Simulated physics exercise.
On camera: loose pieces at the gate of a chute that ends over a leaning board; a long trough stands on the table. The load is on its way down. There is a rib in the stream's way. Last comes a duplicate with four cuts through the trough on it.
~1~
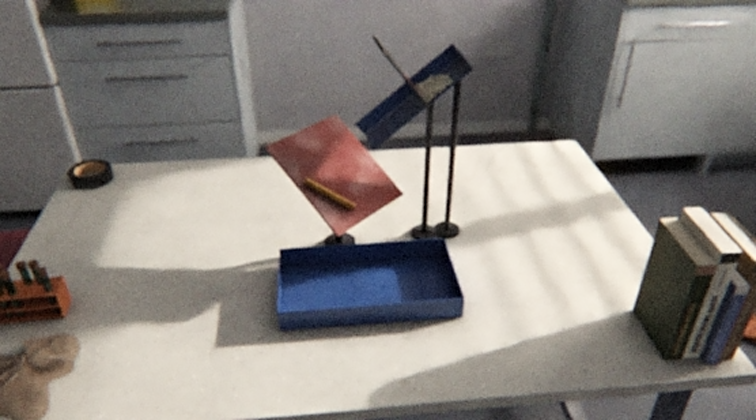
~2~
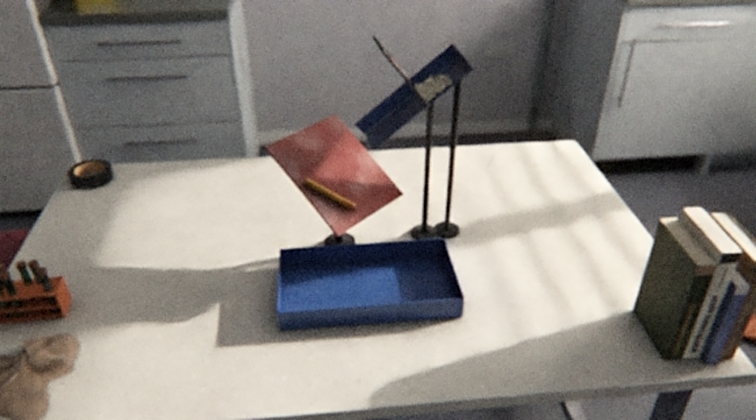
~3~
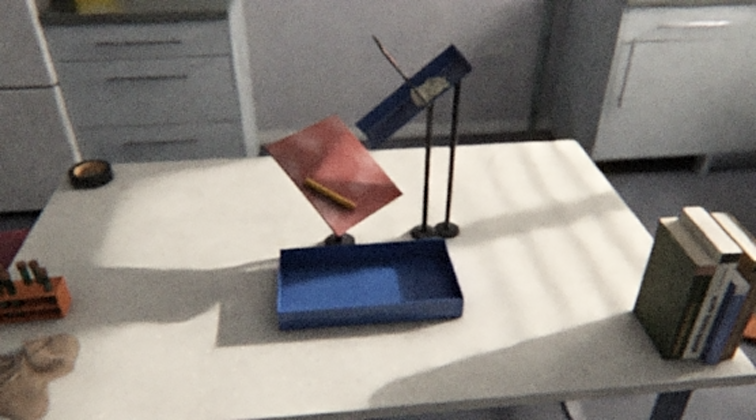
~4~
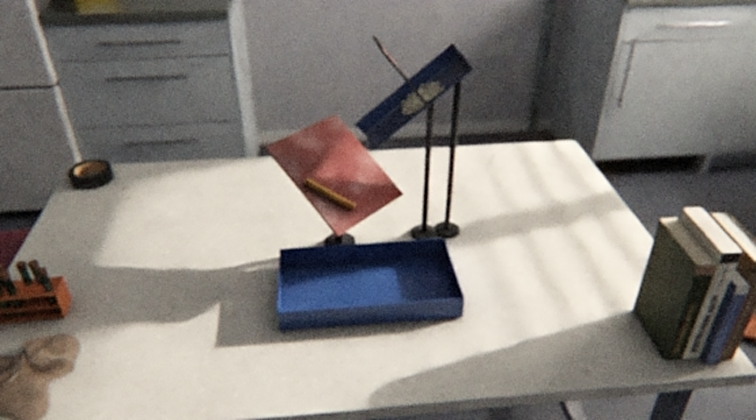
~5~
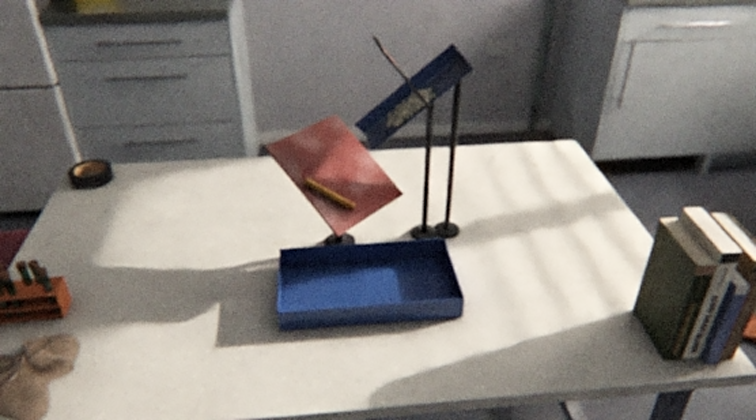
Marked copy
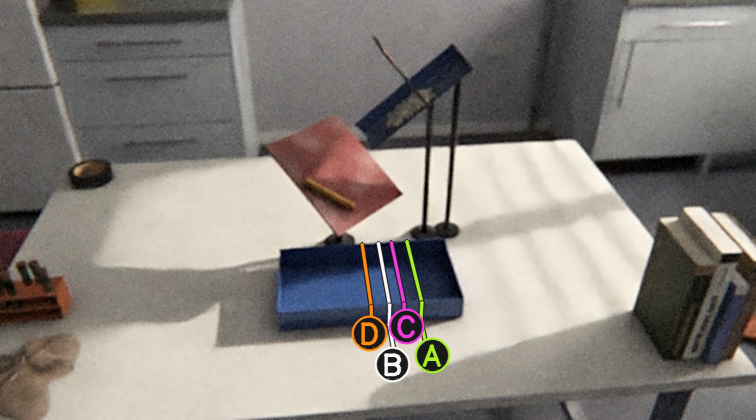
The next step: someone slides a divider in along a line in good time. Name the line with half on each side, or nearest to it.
Take C.
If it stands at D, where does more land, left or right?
More lands on the right.
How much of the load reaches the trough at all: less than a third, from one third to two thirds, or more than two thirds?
More than two thirds.
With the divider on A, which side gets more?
Left.
On the marked copy, line A crosses the front rim at (421, 301); line B crosses the front rim at (389, 304); line C crosses the front rim at (404, 303); line D crosses the front rim at (371, 305).
If A is chosen, of what is caught, all but a few on the left of the divider, only a few on the right.
If B is chosen, of what is caught, a small share on the left of the divider, the bulk on the right.
If C is chosen, of what is caught, close to two thirds on the left of the divider, close to a third on the right.
If D is chosen, of what is caught, none at all on the left of the divider, the whole lot on the right.
